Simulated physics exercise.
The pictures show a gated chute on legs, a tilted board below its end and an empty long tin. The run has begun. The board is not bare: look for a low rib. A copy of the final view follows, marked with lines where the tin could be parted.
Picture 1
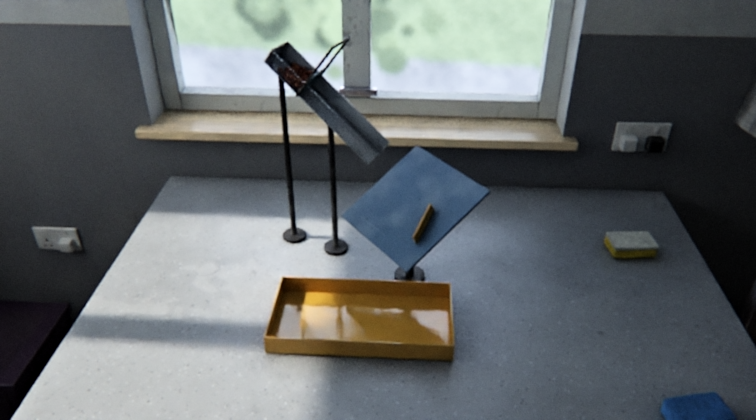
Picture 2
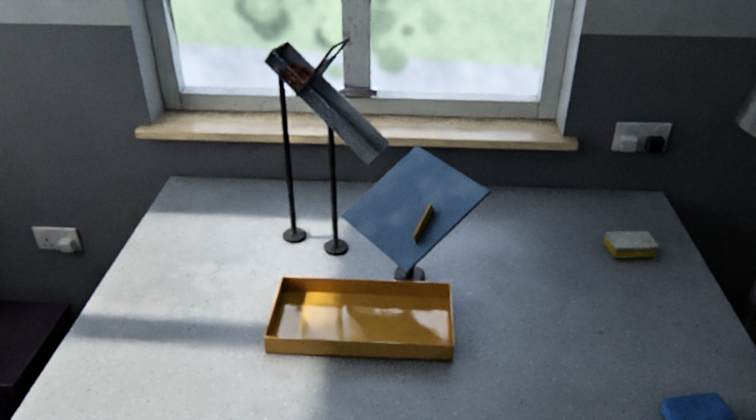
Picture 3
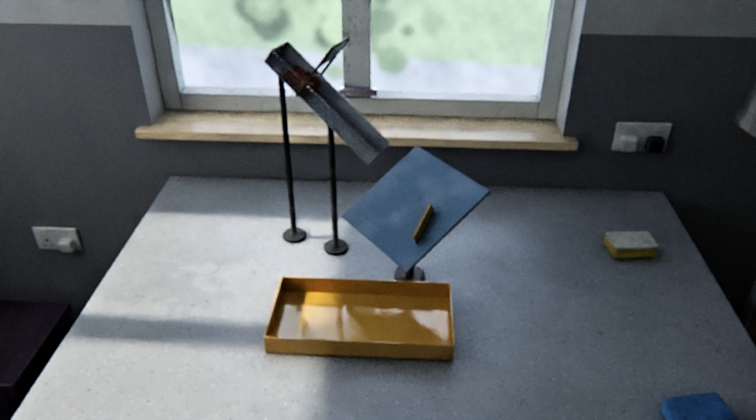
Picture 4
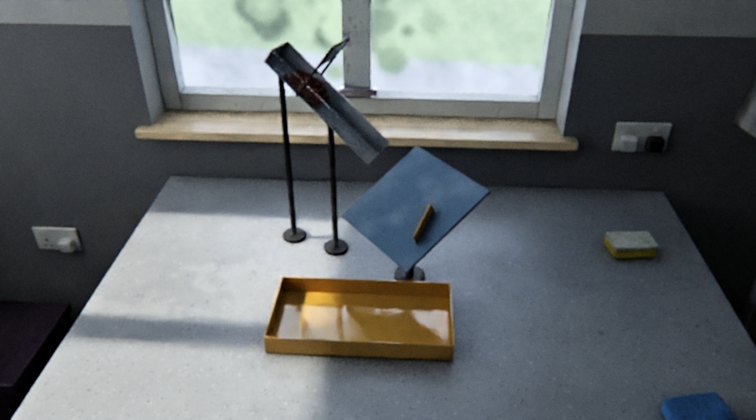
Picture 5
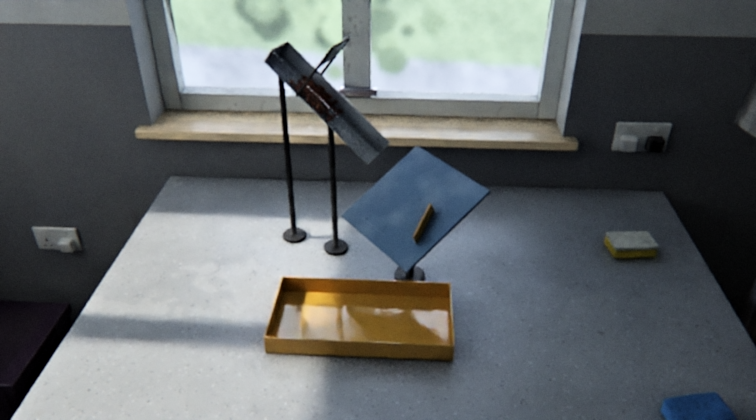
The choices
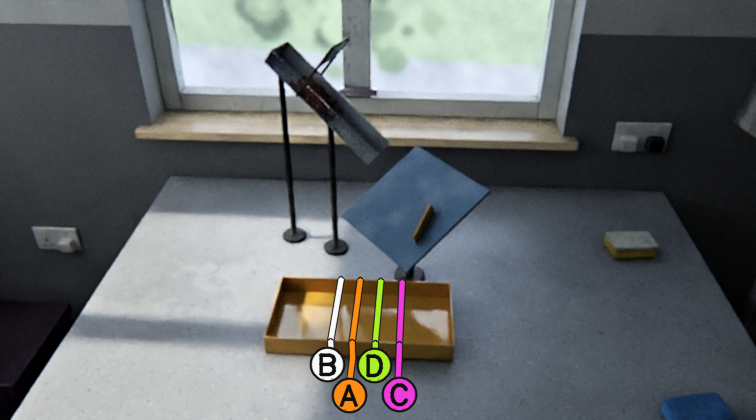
A tilted chute stands above a blue board and yellow tin as brown pieces slide slowly down it.
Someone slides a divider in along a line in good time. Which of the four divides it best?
Choose A.
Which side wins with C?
More lands on the left.
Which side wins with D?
The left side.
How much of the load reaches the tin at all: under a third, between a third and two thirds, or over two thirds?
It is over two thirds.
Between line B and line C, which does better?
That is line B.
On the marked copy, line A crosses the front rim at (352, 341); line B crosses the front rim at (330, 340); line C crosses the front rim at (399, 343); line D crosses the front rim at (375, 342).
If A is chosen, of what is caught, close to half on the left of the divider, close to half on the right.
If B is chosen, of what is caught, a small share on the left of the divider, the bulk on the right.
If C is chosen, of what is caught, the whole lot on the left of the divider, none at all on the right.
If D is chosen, of what is caught, the bulk on the left of the divider, a small share on the right.
